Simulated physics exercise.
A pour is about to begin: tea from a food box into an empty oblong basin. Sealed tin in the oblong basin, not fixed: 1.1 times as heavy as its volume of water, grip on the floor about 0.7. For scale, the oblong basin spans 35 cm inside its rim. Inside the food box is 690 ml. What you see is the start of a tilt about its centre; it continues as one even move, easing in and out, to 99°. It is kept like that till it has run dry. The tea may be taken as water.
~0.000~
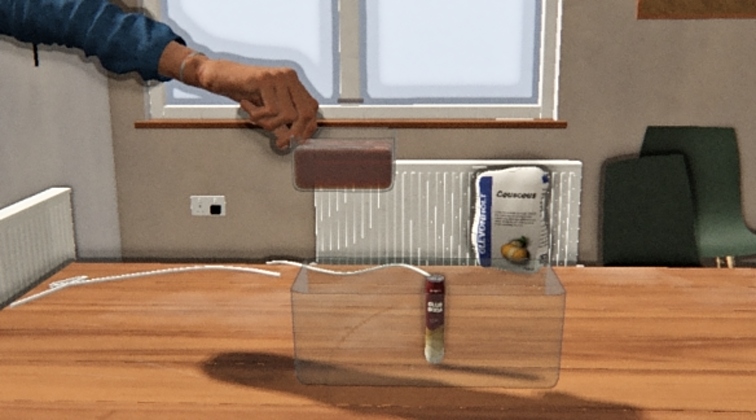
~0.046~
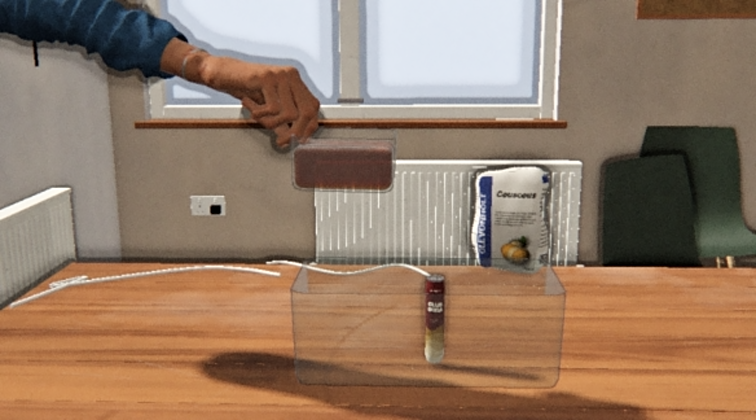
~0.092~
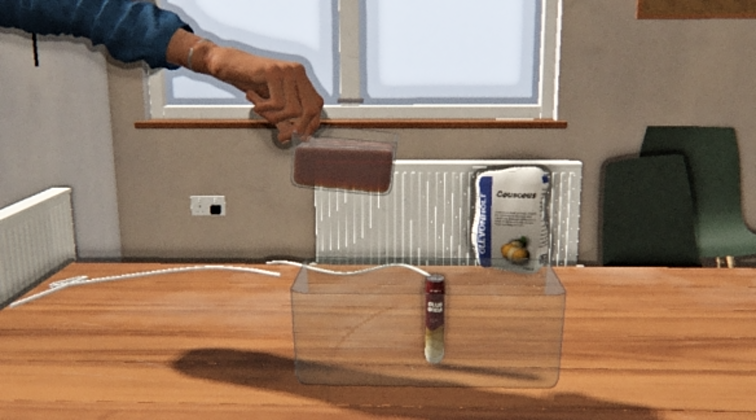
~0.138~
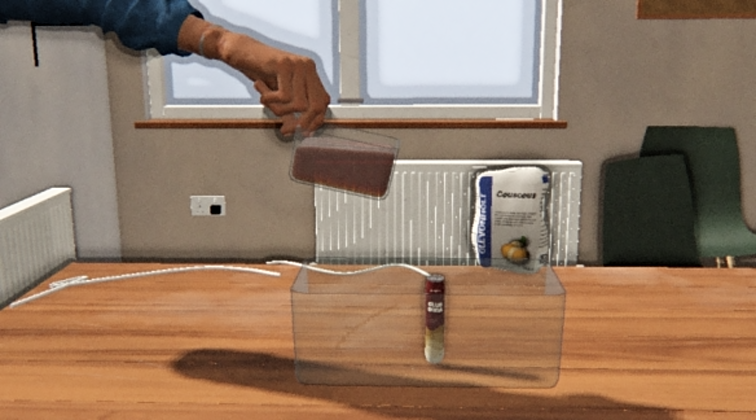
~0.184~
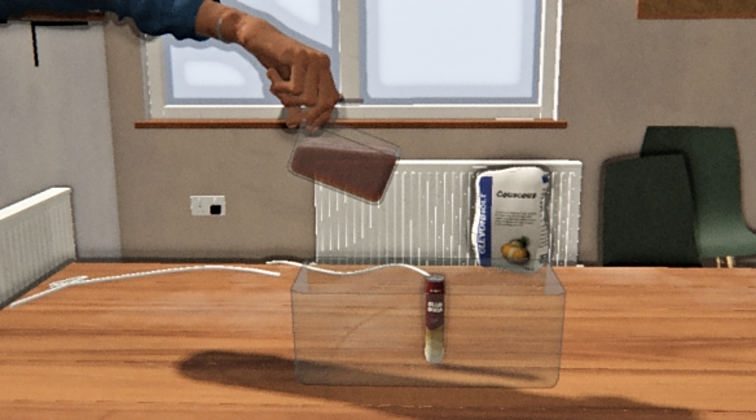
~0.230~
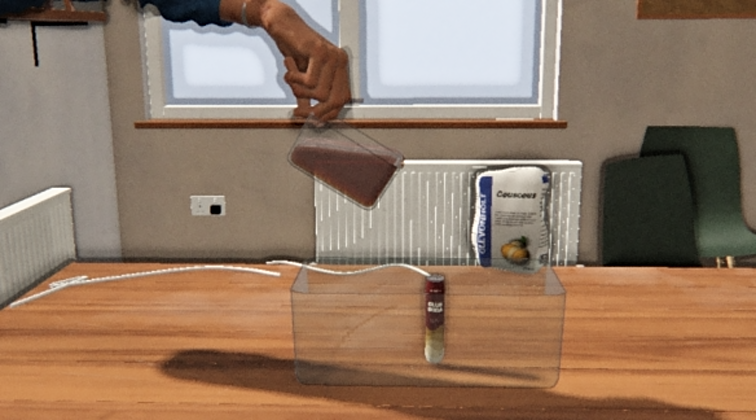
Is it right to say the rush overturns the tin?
Wrong.
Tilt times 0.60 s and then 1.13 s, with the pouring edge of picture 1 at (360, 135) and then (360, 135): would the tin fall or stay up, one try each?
In the first try it comes down; in the second it remains standing.
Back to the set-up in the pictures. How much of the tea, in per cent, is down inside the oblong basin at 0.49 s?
Estimate - around 24 in a hundred parts.
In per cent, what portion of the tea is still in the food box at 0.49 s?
26 %.
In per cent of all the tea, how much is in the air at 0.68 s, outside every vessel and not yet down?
It comes to some 6 percent of the total.
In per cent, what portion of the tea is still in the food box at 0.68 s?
7 %.
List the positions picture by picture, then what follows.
In the first picture, tilt 0°; pouring edge (395, 135); surface from (298, 145) to (394, 145); the oblong basin's rim runs from (299, 275) to (556, 277); the tin's top is at (435, 282).
In the second picture, tilt 1°; pouring edge (395, 136); surface from (298, 145) to (393, 145).
In the third picture, tilt 6°; pouring edge (397, 140); surface from (300, 143) to (395, 147).
In the fourth picture, tilt 12°; pouring edge (399, 146); surface from (299, 143) to (396, 148).
In the fifth picture, tilt 21°; pouring edge (400, 154); surface from (300, 143) to (399, 150).
In the sixth picture, tilt 32°; pouring edge (400, 164); surface from (298, 142) to (400, 156); 3 per cent is over the edge.
By 0.49 s the tilt is 91° and 26 per cent is still to pour; the tin stands where it began.
By 0.68 s the tilt is 99° and 7 per cent is still to pour; the tin stands where it began.
By 0.88 s the tilt is 99° and 2 per cent is still to pour; the tin stands where it began.
By 1.10 s the tilt is 99° and 0 per cent is still to pour; the tin stands where it began.
At rest the tin stands where it began.
